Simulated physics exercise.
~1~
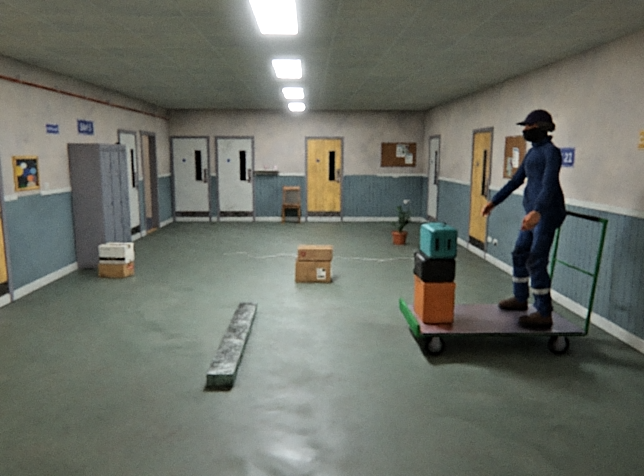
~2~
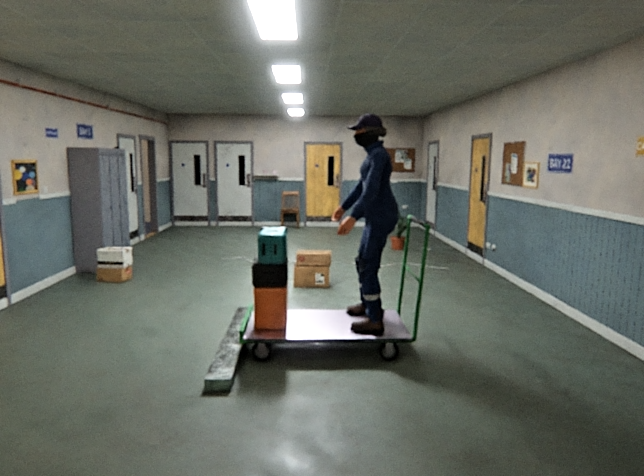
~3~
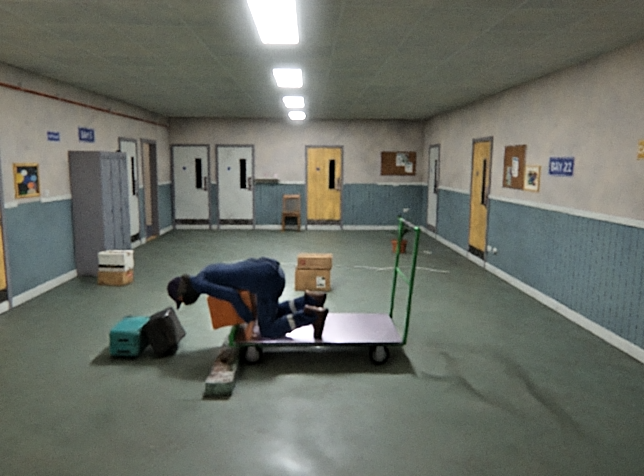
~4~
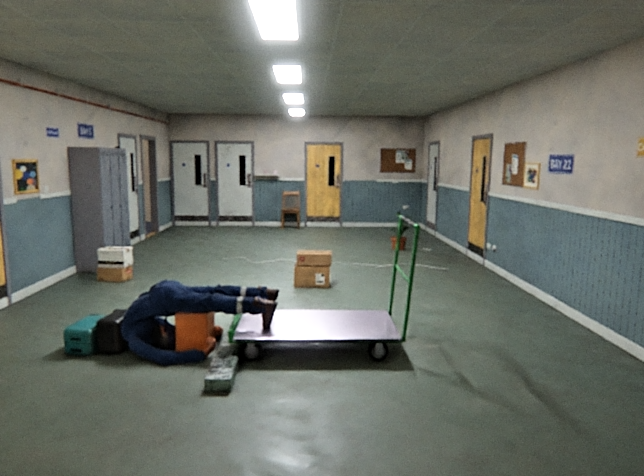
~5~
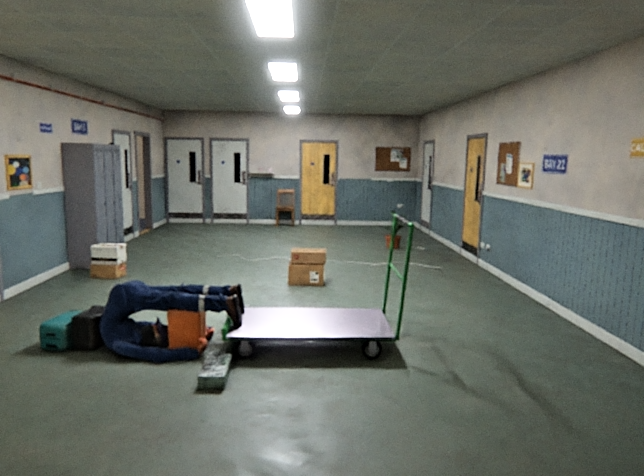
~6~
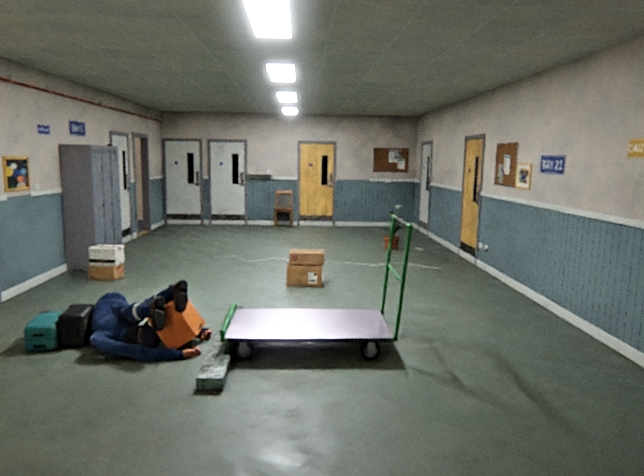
At first, a figure in dark blue overalls and a cap stands on a flat green-handled trolley in a corridor-like room, behind an orange tote stacked with black and teal cases. The trolley rolls left until it stops against a low kerb on the floor. The stack topples over the front, and the figure pitches forward onto hands and knees over the tipping tote. The figure then tumbles headfirst to the floor, legs trailing back toward the deck. Finally, the figure lies curled beside the upturned tote, with both cases farther left and the trolley empty.
